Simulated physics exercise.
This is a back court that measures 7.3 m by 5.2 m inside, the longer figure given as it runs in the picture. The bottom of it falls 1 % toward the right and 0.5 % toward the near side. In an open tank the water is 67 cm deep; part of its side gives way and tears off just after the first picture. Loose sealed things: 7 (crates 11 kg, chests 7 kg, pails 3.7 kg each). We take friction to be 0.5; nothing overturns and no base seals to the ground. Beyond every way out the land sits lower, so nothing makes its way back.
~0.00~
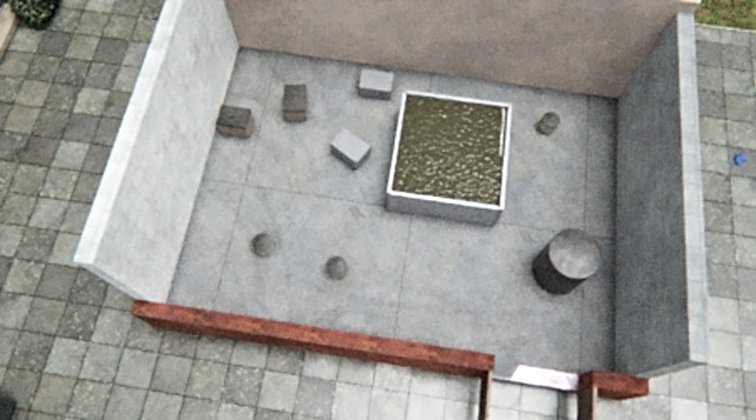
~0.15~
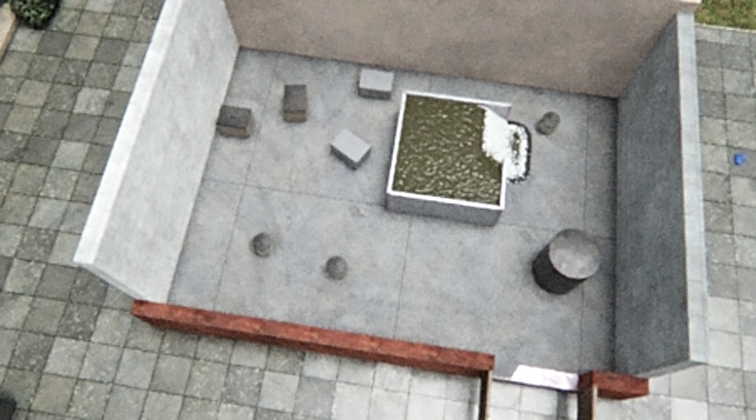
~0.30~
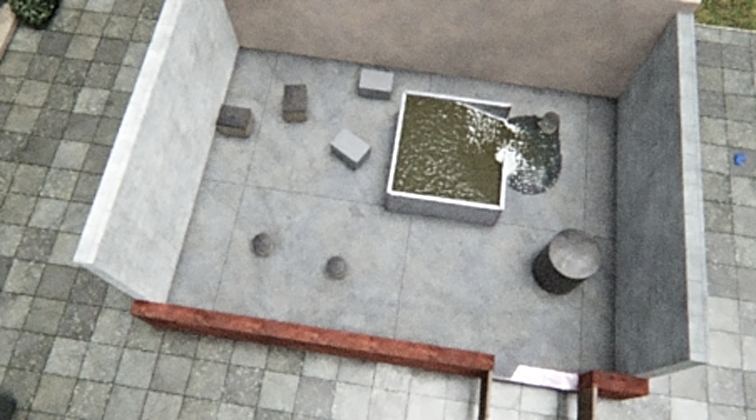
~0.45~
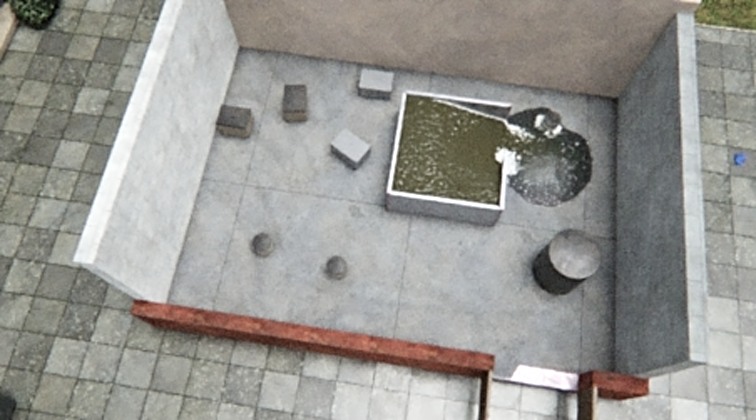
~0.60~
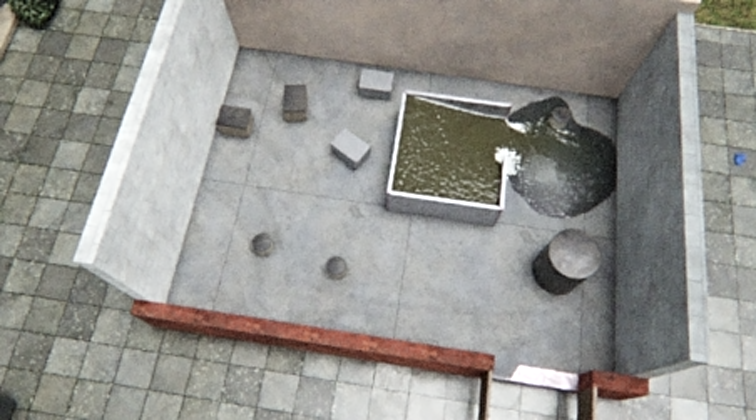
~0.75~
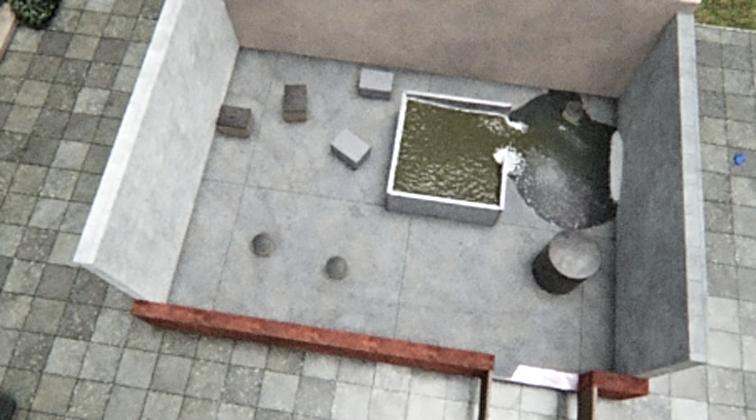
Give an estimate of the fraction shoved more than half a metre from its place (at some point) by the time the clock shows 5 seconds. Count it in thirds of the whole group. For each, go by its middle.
Below a third of the group.
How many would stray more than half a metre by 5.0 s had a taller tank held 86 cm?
Result: 3.
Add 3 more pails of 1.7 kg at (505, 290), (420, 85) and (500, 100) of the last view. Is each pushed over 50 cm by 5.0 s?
The first comes out within the limit, the second beyond the limit, the third beyond the limit.
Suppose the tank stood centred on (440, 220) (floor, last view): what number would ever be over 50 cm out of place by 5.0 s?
1.
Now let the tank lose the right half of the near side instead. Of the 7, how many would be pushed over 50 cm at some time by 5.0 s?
2.
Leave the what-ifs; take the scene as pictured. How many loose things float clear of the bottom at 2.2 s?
At that point I count 1.
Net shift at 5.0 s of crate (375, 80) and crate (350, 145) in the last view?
Respectively, 80 centimetres and 0 centimetres.
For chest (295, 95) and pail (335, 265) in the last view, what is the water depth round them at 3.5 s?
Around 0 cm and 0 cm.
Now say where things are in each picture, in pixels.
A pail at (551, 119), on the bottom; a crate at (350, 145) rests on the ground; water covers 3.4 m2; 0 of 7 have shifted, in the first frame.
A pail at (551, 119) rests on the ground; a crate at (350, 145), on the bottom; water covers 4.0 m2; 0 of 7 have shifted, in the second frame.
A pail at (551, 119) rests on the ground; a crate at (350, 145), on the bottom; 4.8 m2 under water; 0 of 7 have shifted, in the third frame.
A pail at (553, 119) rests on the ground; a crate at (350, 145), on the bottom; 5.8 m2 under water; 0 of 7 have shifted, in the fourth frame.
A pail at (562, 115) rests on the ground, 21 cm from its start; a crate at (350, 145), on the bottom; 7.0 m2 under water; 1 of 7 have shifted, in the fifth frame.
A pail at (575, 108) rests on the ground, 50 cm from its start; a crate at (350, 145) rests on the ground; 7.9 m2 under water; 1 of 7 have shifted, in the sixth frame.
After 1.1 s 1 of 7 are over 50 cm from their spots; 1 afloat.
After 2.2 s 1 of 7 are over 50 cm from their spots; 1 afloat.
After 3.5 s 1 of 7 are over 50 cm from their spots; 1 afloat.
After 5.0 s 2 of 7 are over 50 cm from their spots, and 2 have been at some point; 1 afloat.
